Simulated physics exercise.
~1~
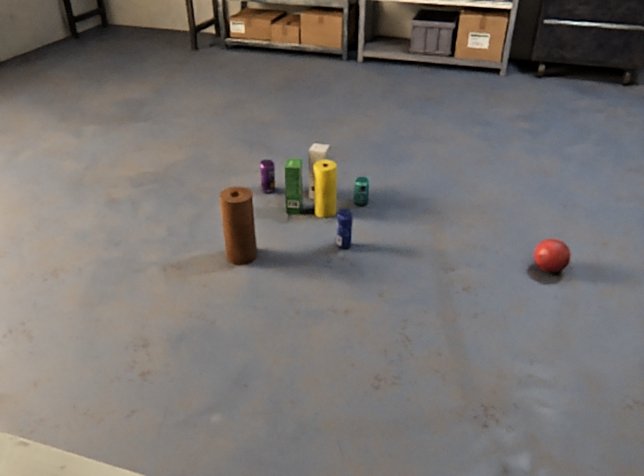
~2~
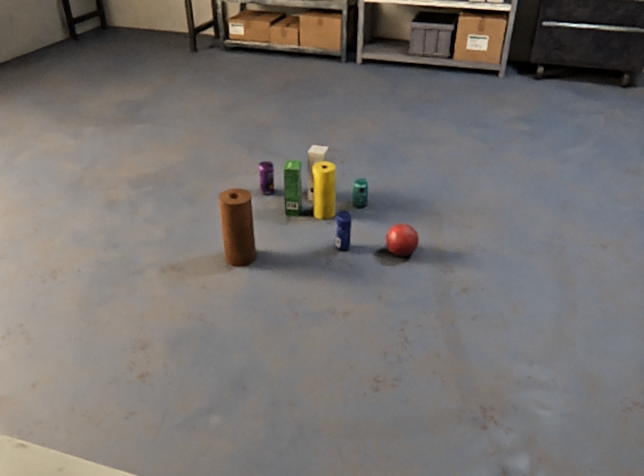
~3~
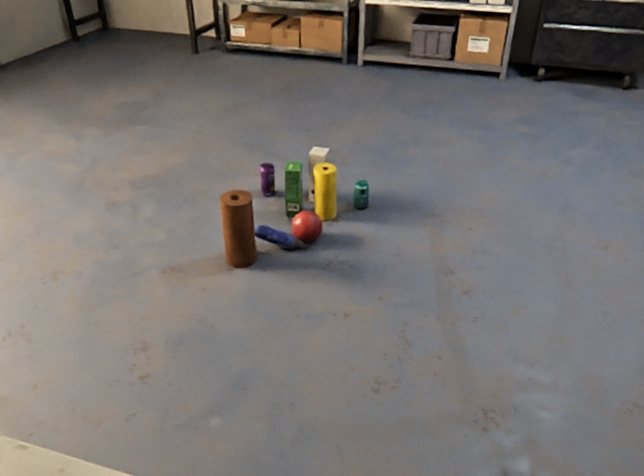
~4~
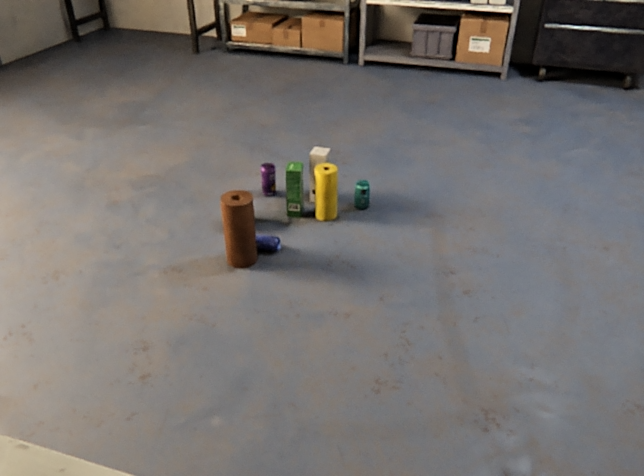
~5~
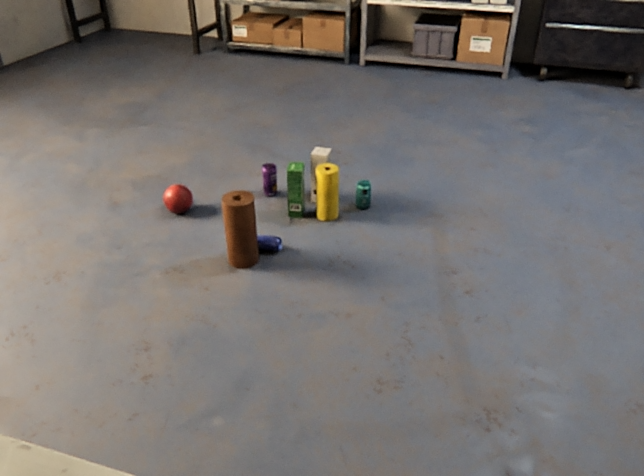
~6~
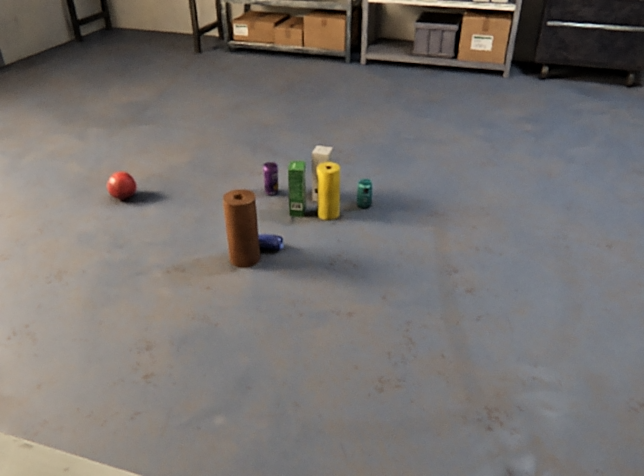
Red ball rolling left across a floor, toppling a blue can, passing behind a brown roll and continuing left, other objects standing.
